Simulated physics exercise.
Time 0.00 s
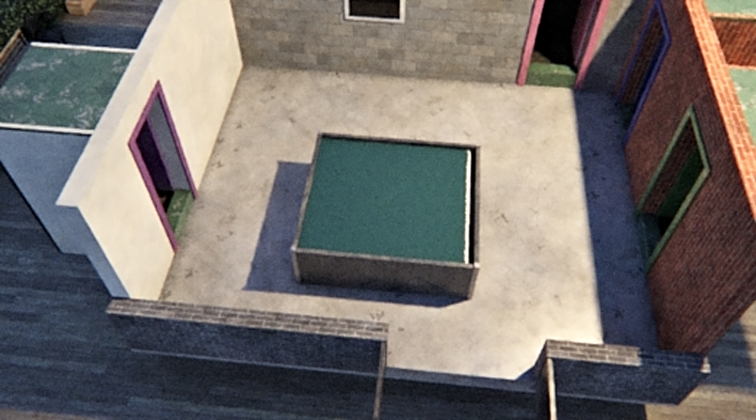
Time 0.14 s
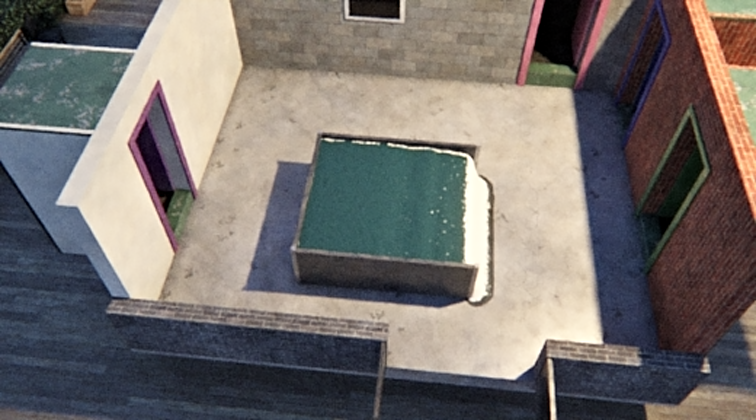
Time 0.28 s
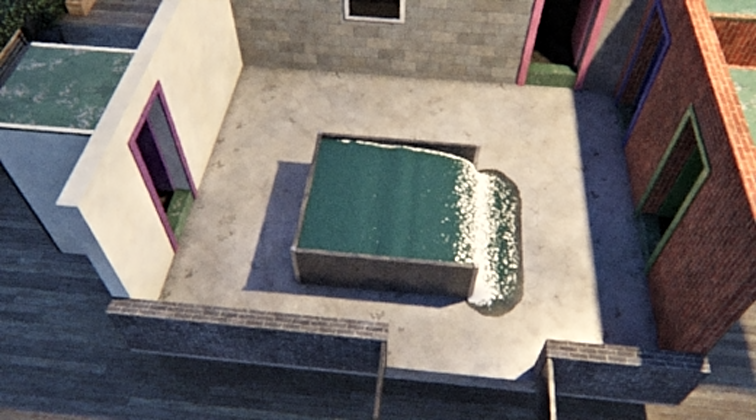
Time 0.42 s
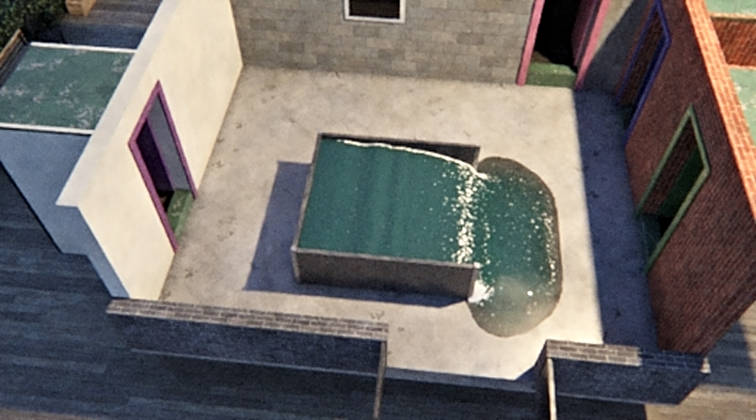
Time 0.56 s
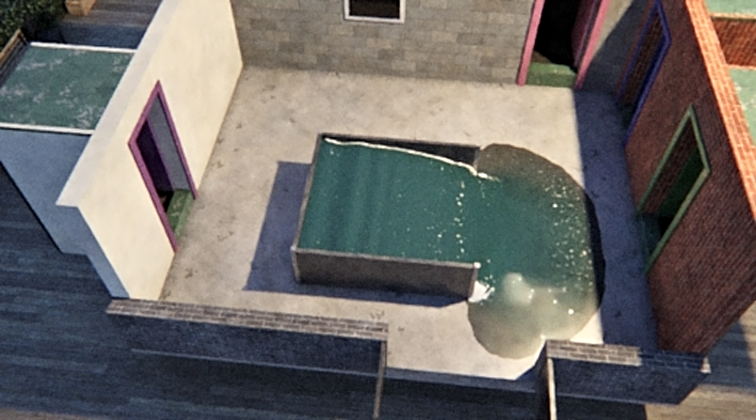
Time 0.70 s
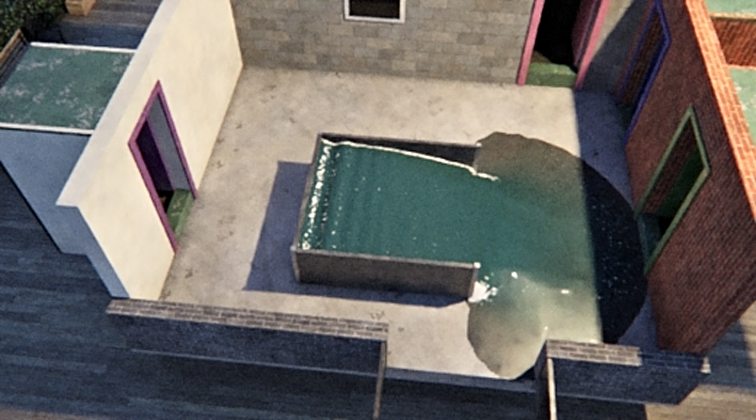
A low, grey-walled tank of dark green water sits in the middle of a pale courtyard, seen from high above by a still camera. A white wall with a pink-framed doorway stands left, grey blocks behind, and red brick with a green-framed doorway right. Water pours from the tank's open right side, foaming white at first, then spreads rightward in a widening rounded sheet into the shadow.
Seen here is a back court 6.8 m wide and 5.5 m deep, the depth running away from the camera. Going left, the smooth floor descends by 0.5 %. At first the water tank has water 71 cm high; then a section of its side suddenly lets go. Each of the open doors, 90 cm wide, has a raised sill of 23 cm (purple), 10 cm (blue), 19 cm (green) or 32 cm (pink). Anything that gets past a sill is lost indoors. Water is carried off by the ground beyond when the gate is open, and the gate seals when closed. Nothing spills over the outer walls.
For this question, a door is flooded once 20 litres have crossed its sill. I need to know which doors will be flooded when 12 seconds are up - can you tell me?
In order: At the purple door the amount will not overshoot the limit, at the blue door the amount will overshoot the limit, at the green door the amount will overshoot the limit, at the pink door the amount will not overshoot the limit.
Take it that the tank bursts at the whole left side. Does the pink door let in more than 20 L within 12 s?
Pink: Falls short.
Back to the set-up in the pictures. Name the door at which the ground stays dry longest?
It's the purple door that comes last.
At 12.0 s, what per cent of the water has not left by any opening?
76 %.
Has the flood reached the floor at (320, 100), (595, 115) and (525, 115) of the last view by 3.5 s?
Well, the first is untouched by it, the next drenched, the last drenched.
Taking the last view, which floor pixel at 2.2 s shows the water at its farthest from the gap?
That's around (607, 92) in the last picture.
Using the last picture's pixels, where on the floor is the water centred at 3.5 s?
Centre: Approx. (523, 220) px.
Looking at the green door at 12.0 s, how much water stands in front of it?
I'd say close to 4.0 cm.
After 1.4 s water covers 30 % of the floor and is deepest (41 cm) near (637, 269); purple door not reached, blue door 7 cm at the sill, 0 L in, green door 40 cm at the sill, 77 L in, pink door not reached.
After 2.2 s water covers 35 % of the floor and is deepest (45 cm) near (642, 302); purple door not reached, blue door 17 cm at the sill, 4 L in, green door 38 cm at the sill, 188 L in, pink door 7 cm at the sill, 0 L in.
After 3.5 s water covers 50 % of the floor and is deepest (30 cm) near (608, 99); purple door not reached, blue door 18 cm at the sill, 30 L in, green door 25 cm at the sill, 291 L in, pink door 23 cm at the sill, 0 L in.
After 7.0 s water covers 90 % of the floor and is deepest (18 cm) near (252, 67); purple door 13 cm at the sill, 0 L in, blue door 13 cm at the sill, 112 L in, green door 8 cm at the sill, 303 L in, pink door 13 cm at the sill, 0 L in.
After 12.0 s water covers 95 % of the floor and is deepest (14 cm) near (149, 326); purple door 12 cm at the sill, 0 L in, blue door 4 cm at the sill, 116 L in, green door 4 cm at the sill, 303 L in, pink door 5 cm at the sill, 0 L in.
